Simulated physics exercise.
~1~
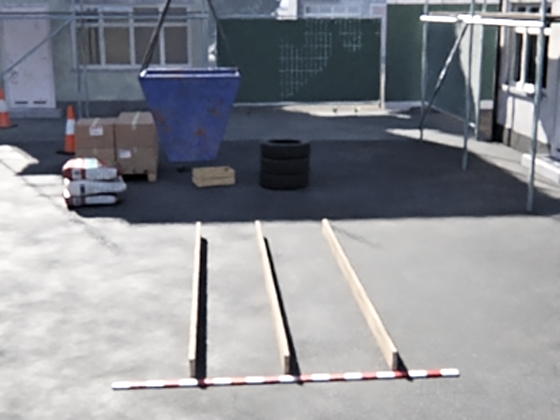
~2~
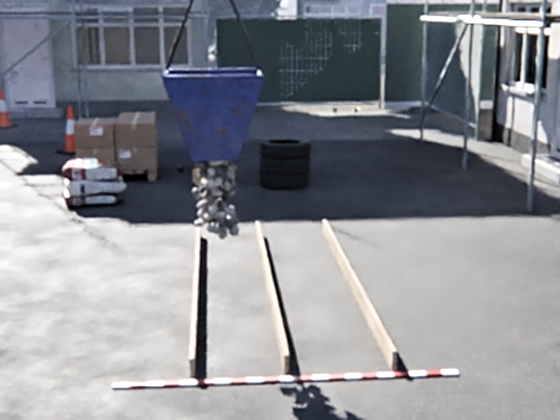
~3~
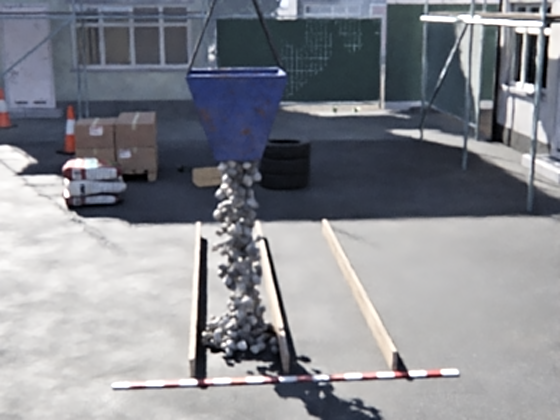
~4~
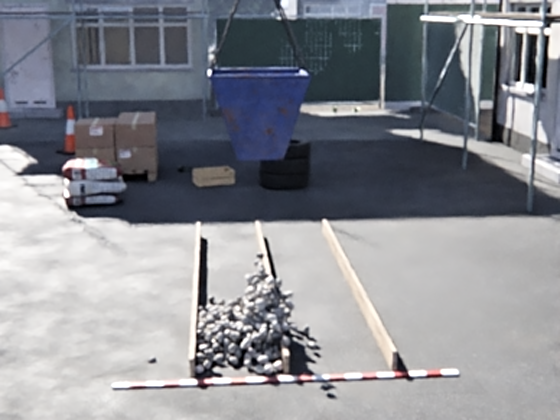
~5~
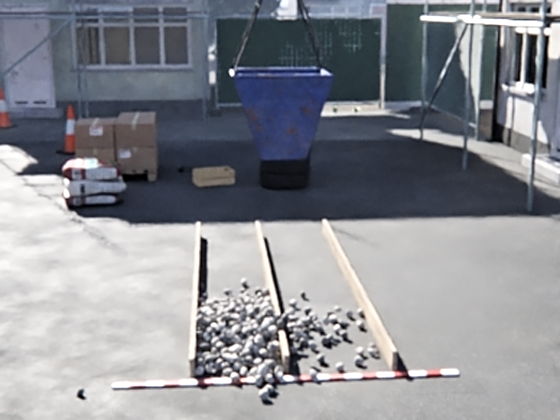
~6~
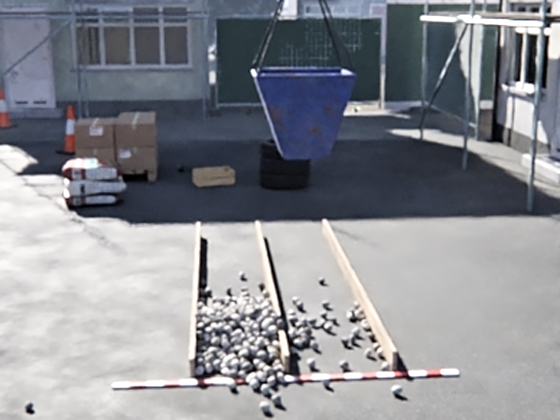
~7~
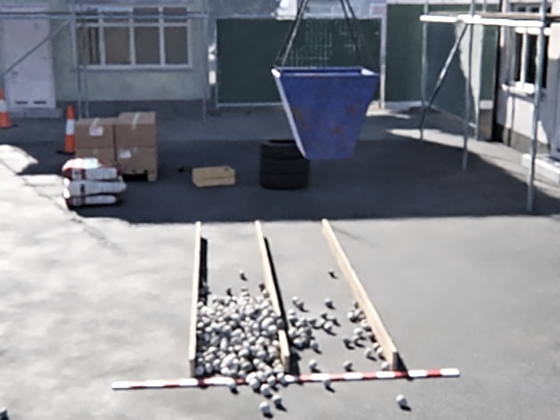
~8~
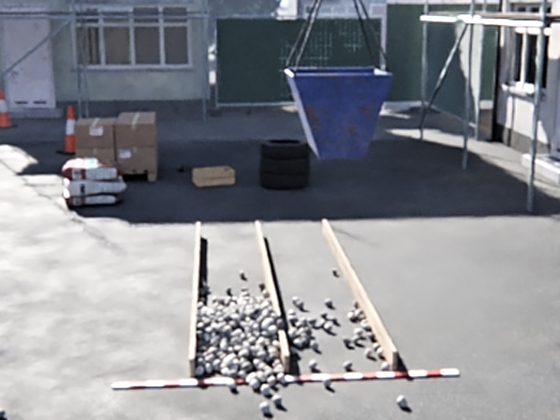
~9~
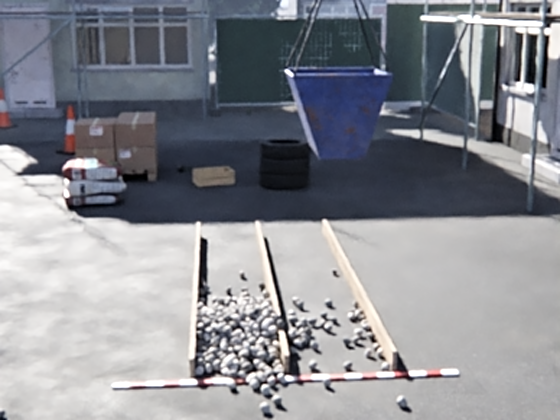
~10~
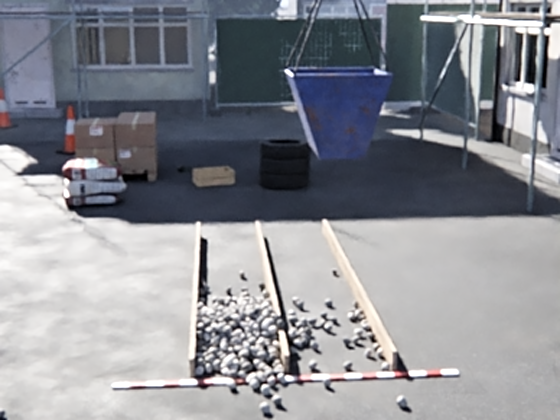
The footage shows a blue hopper moving right above a paved yard while grey cobbles pour from its base between wooden planks. The stones pile up mostly in the left bay, with some scattering into the right bay and beyond, and the emptied hopper stops, hanging still.
